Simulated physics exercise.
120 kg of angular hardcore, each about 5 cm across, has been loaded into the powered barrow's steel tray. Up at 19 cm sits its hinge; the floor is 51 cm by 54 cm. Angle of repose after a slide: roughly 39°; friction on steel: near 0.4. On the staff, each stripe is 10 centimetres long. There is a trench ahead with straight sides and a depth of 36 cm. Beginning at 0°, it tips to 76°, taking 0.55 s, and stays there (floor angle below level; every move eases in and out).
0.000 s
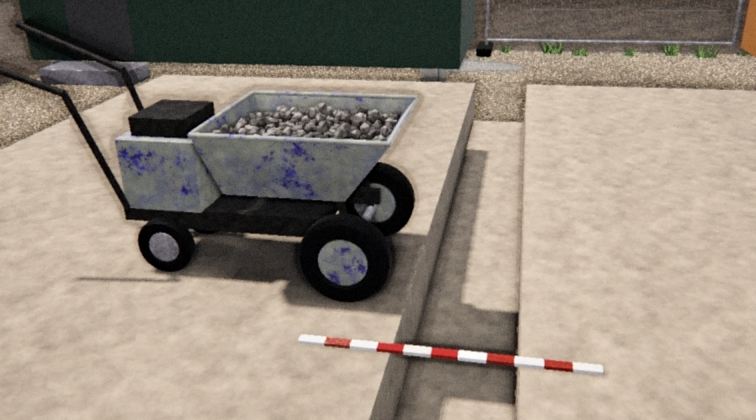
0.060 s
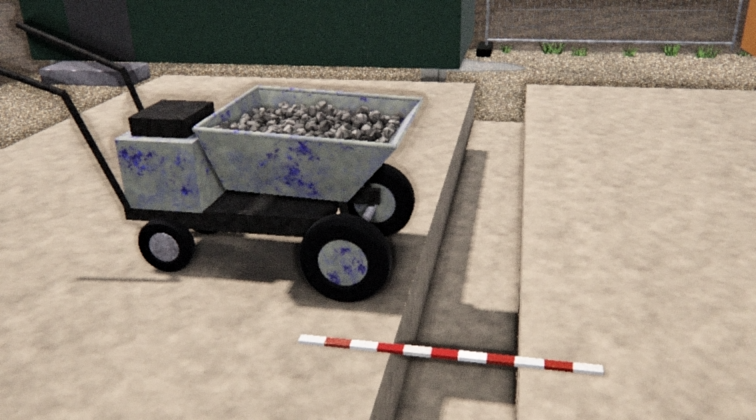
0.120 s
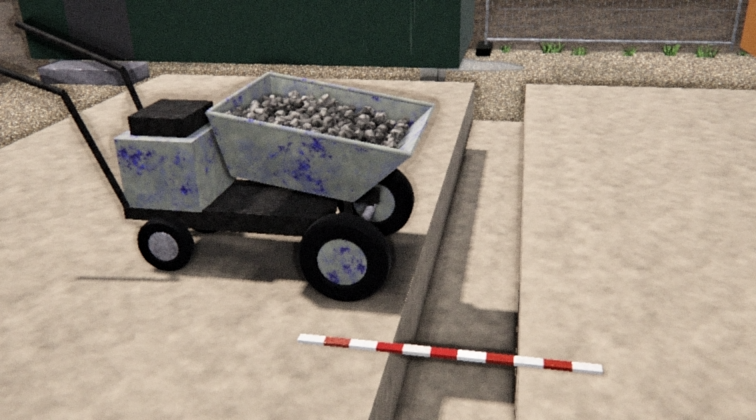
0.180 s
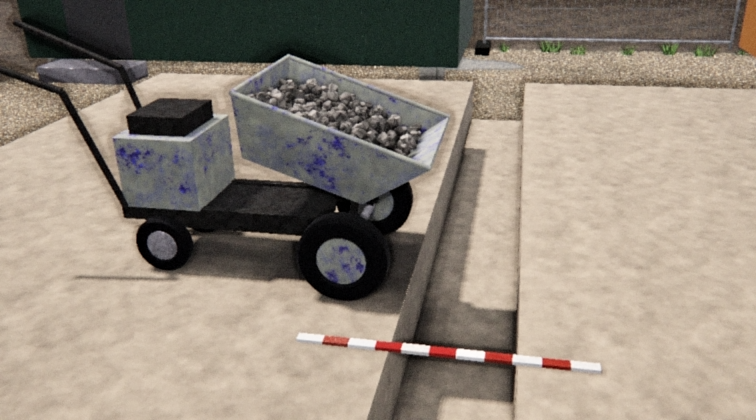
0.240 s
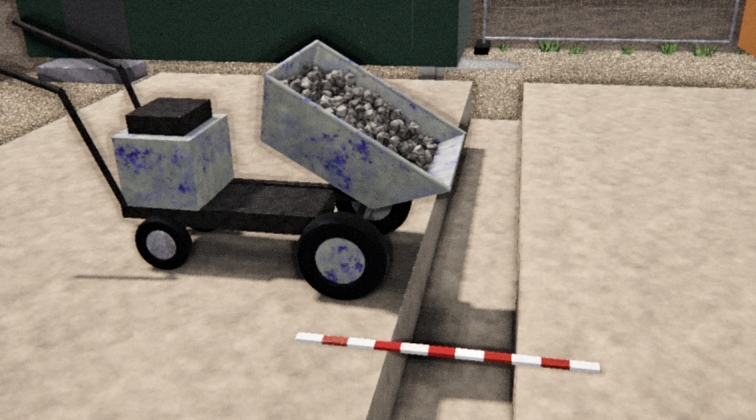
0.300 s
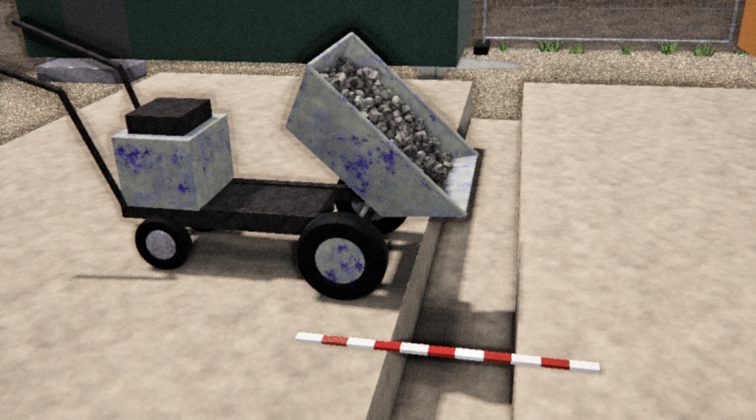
The video shows a small wheeled barrow loaded with grey stones beside a straight-sided trench, with a red-and-white staff lying across it. The barrow stays in place while its steel tray tilts steeply forward to the right, its rear rising.
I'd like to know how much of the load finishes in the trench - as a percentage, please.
Somewhere near 43 per cent of it finishes in the trench.
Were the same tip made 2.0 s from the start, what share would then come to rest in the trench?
Probably about 75 in a hundred.
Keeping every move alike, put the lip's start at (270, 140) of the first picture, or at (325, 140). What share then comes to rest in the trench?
I'd expect close to 80 per cent at the first and 90 per cent at the second.
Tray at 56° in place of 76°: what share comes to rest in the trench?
In that case some 15 per cent.
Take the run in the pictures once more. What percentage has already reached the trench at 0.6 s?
Some 15 per cent of the load by that point.
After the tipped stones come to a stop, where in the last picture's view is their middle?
Near (542, 275).
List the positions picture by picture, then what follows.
The first picture shows lip at (390, 144), floor tilted 0°, highest stones at (341, 114).
The second picture shows lip at (396, 147), floor tilted 3°, highest stones at (334, 114); the stones move at 0.5 m/s on average.
The third picture shows lip at (411, 155), floor tilted 9°, highest stones at (290, 102); the stones move at 1.0 m/s on average.
The fourth picture shows lip at (430, 169), floor tilted 19°, highest stones at (296, 88); the stones move at 1.5 m/s on average.
In the fifth picture, the tray is at 31°, its lip at (450, 190); the top of the load is at (314, 76); the stones move at 1.8 m/s on average.
In the sixth picture, the tray is at 43°, its lip at (465, 216); the top of the load is at (342, 69); the stones move at 1.8 m/s on average.
After 0.4 s the floor is at 64°; 100 % in the tray; the foremost stones are at (470, 220).
After 0.6 s the floor is at 76°; 57 % in the tray, 14 % in the trench, 30 % past the trench; the foremost stones are at (575, 286).
After 1.0 s the floor is at 76°; 8 % in the tray, 32 % in the trench, 59 % past the trench; the foremost stones are past the picture's edge.
After 3.0 s the floor is at 76°; 0 % in the tray, 43 % in the trench, 57 % past the trench; the foremost stones are past the picture's edge.
